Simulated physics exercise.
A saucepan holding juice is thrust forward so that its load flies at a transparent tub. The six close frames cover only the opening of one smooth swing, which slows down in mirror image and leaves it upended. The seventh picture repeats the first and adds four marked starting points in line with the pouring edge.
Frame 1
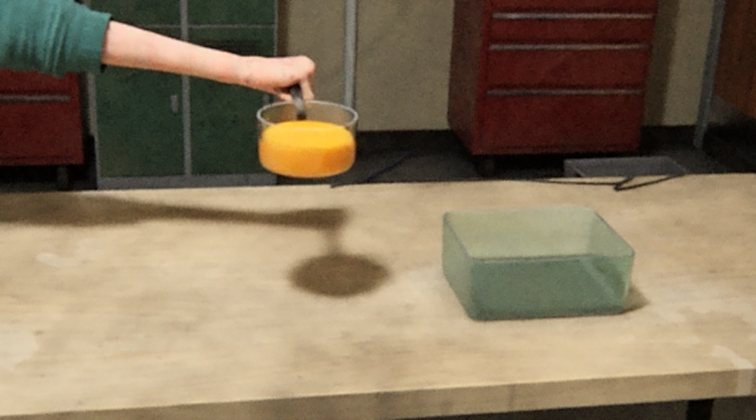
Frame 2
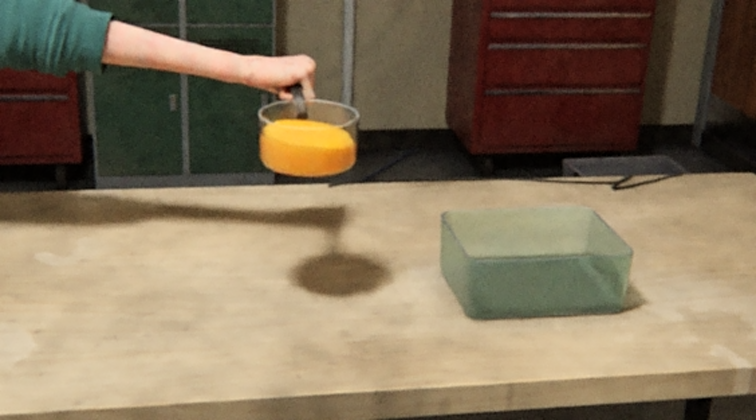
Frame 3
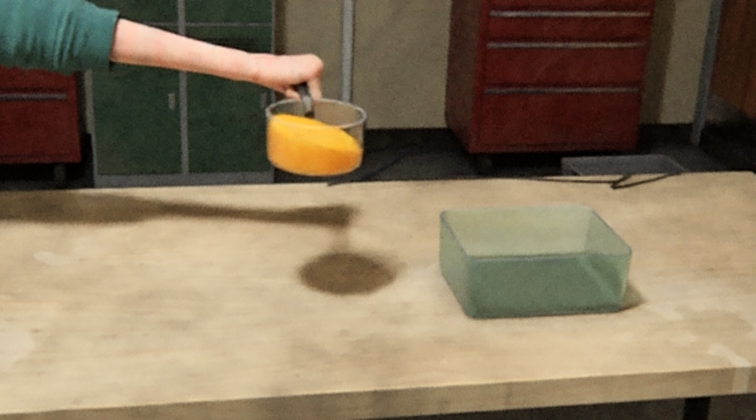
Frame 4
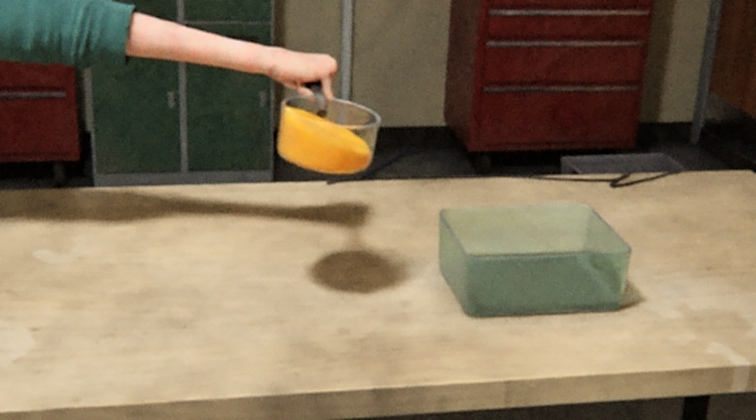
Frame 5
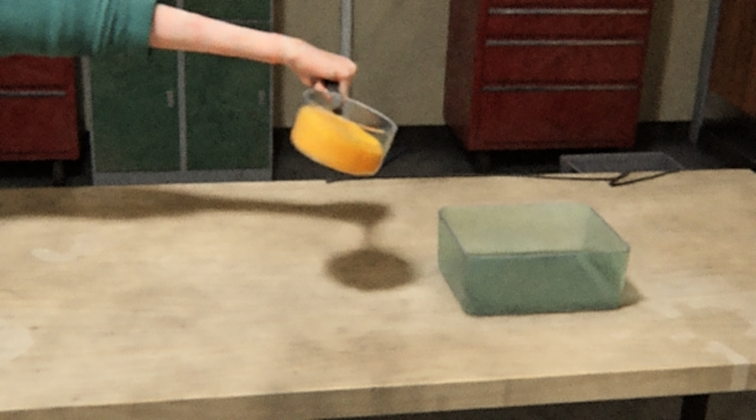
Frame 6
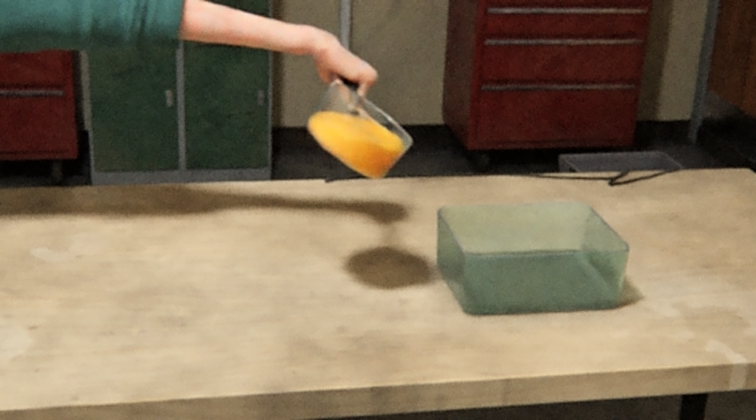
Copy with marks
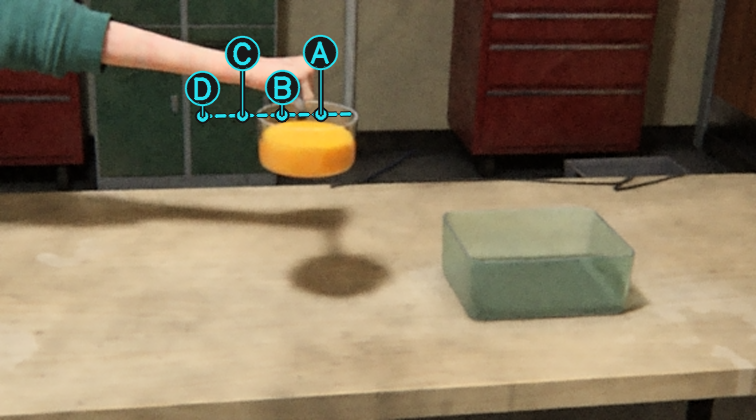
Above a wooden table, a hand moves a pan of orange juice right, tilting it.
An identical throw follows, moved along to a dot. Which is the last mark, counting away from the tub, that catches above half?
Use spot A.
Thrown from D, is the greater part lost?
Yes, that goes wrong.
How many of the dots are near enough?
One.
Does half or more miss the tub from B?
Yes, that goes wrong.
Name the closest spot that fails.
Here it is spot B.
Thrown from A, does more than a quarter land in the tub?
Yes, it does.
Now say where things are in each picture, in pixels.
Upright, lip at (355, 113); tub from (466, 318) to (624, 310); nothing has left yet, in the first picture.
Upright, lip at (356, 113); nothing has left yet, in the second picture.
Upright, lip at (364, 112); nothing has left yet, in the third picture.
Tipped about 8°, lip at (378, 116); nothing has left yet, in the fourth picture.
Tipped about 20°, lip at (394, 125); nothing has left yet, in the fifth picture.
Tipped about 35°, lip at (409, 137); nothing has left yet, in the sixth picture.
On the marked copy, A at (320, 114); B at (282, 115); C at (242, 115); D at (202, 116).
Choosing A, about 69 % lands in the tub, 20 % falls short and 12 % goes beside or beyond.
Choosing B, about 22 % lands in the tub, 74 % falls short and 4 % goes beside or beyond.
Choosing C, about 0 % lands in the tub, 98 % falls short.
Choosing D, about 0 % lands in the tub, 100 % falls short.
